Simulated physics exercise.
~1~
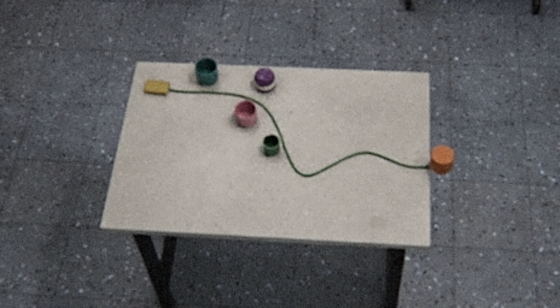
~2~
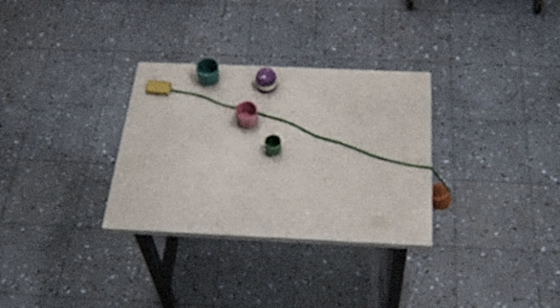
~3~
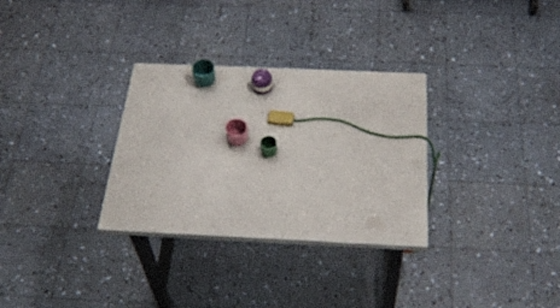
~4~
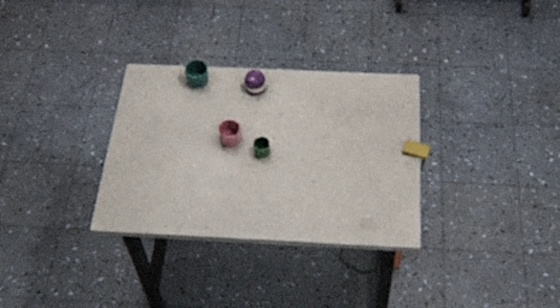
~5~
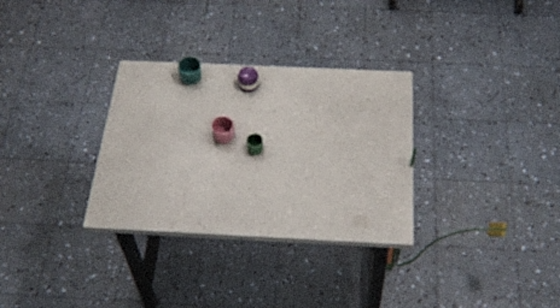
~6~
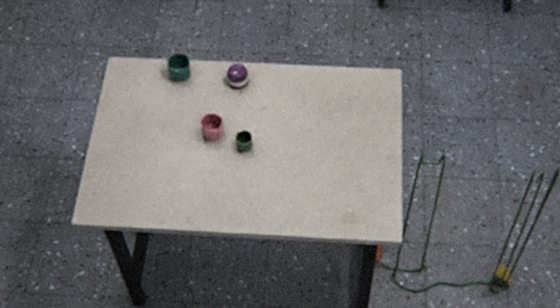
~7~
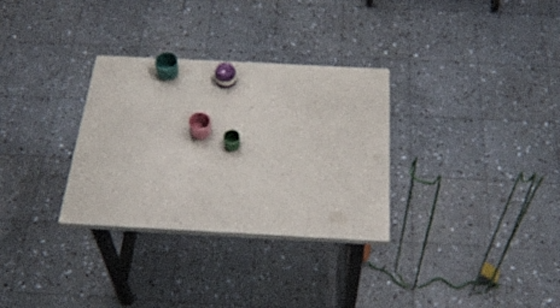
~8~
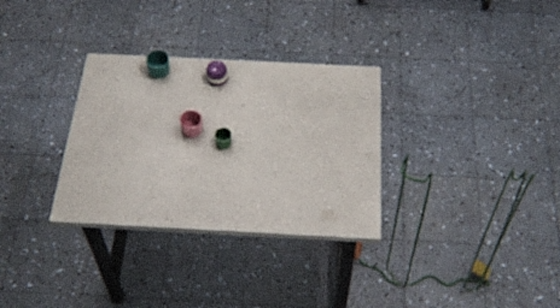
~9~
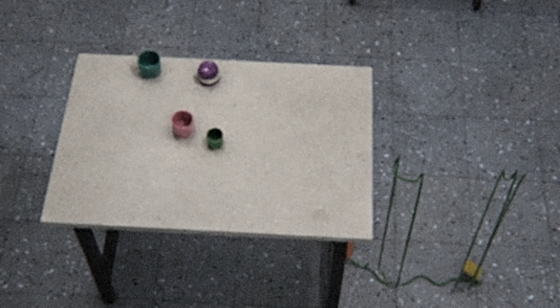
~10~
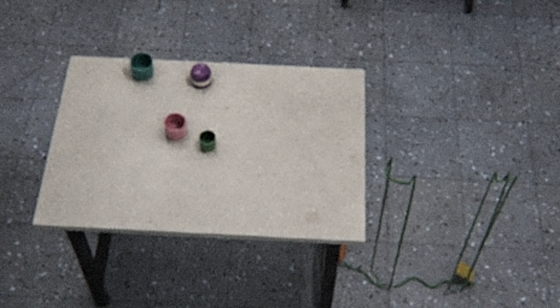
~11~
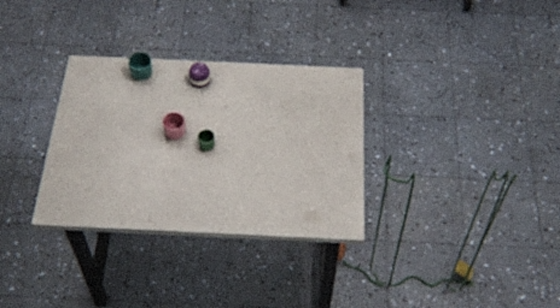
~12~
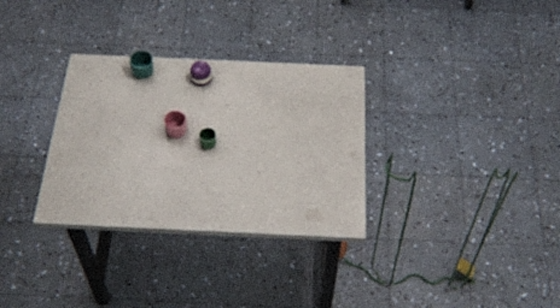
The video shows an orange object hanging off the right side of a table, drawing a green cable and yellow block across the top, nudging a pink cup slightly. The block falls off, ending on the floor beside tangled cable, while the cups and purple jar remain on the table.
